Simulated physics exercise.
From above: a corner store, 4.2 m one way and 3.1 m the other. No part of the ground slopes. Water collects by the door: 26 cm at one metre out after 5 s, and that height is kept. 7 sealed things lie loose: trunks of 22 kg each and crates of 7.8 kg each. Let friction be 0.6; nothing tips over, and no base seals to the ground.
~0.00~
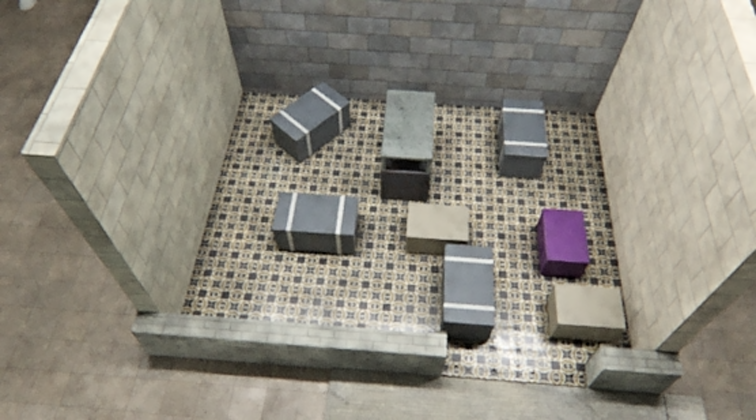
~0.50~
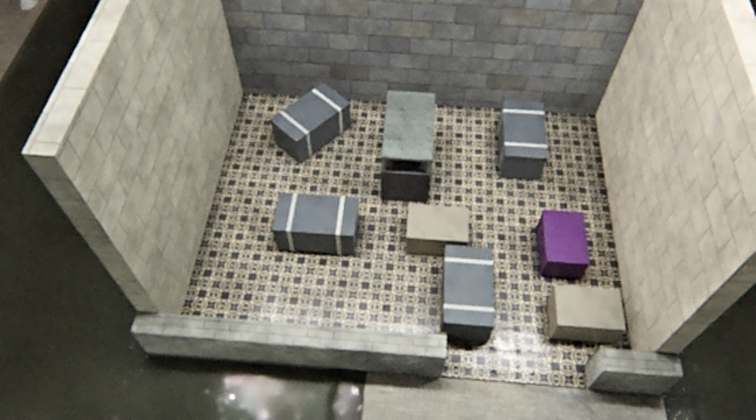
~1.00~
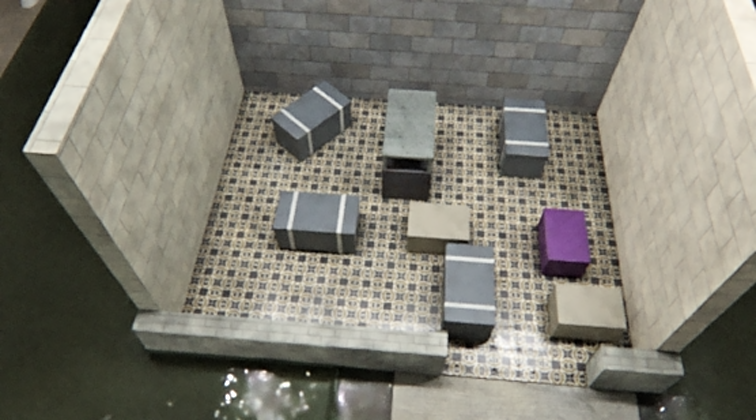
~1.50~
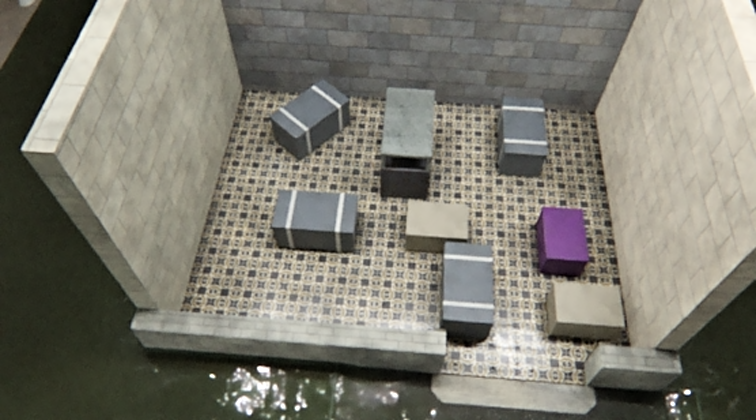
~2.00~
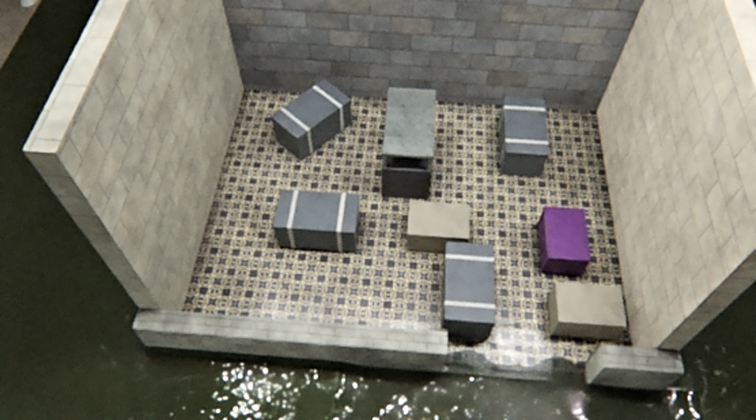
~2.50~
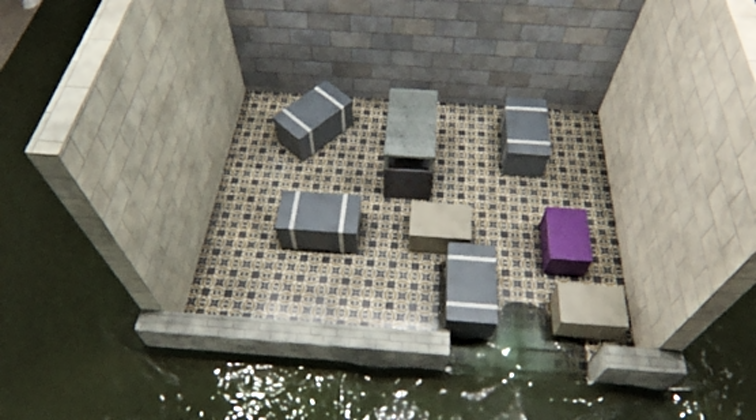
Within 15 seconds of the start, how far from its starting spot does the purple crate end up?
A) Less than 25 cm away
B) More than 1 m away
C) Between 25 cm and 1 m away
Option B: More than 1 m away.
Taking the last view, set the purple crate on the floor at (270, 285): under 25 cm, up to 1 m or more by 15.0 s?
Outcome - it ends up well away.
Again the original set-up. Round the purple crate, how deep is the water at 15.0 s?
Around 27 cm.
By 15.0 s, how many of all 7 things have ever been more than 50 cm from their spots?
The number is 7.
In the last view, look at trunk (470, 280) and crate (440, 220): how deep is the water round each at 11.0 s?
Roughly 9 and 9 cm.
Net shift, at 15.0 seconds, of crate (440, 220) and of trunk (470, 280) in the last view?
In turn: 200 cm, 120 cm.
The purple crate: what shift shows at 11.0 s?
Around 150 cm from the start by that time.
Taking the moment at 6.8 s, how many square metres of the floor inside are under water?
Flooded: Near 11.0 m2.
After 3.5 s the purple crate is near (569, 233), 0.0 m from its start, aground; 0 afloat.
After 6.8 s the purple crate is near (552, 100), 1.6 m from its start, afloat; 4 afloat.
After 11.0 s the purple crate is near (503, 97), 1.7 m from its start, afloat; 7 afloat.
After 15.0 s the purple crate is near (505, 94), 1.7 m from its start, afloat; 7 afloat.
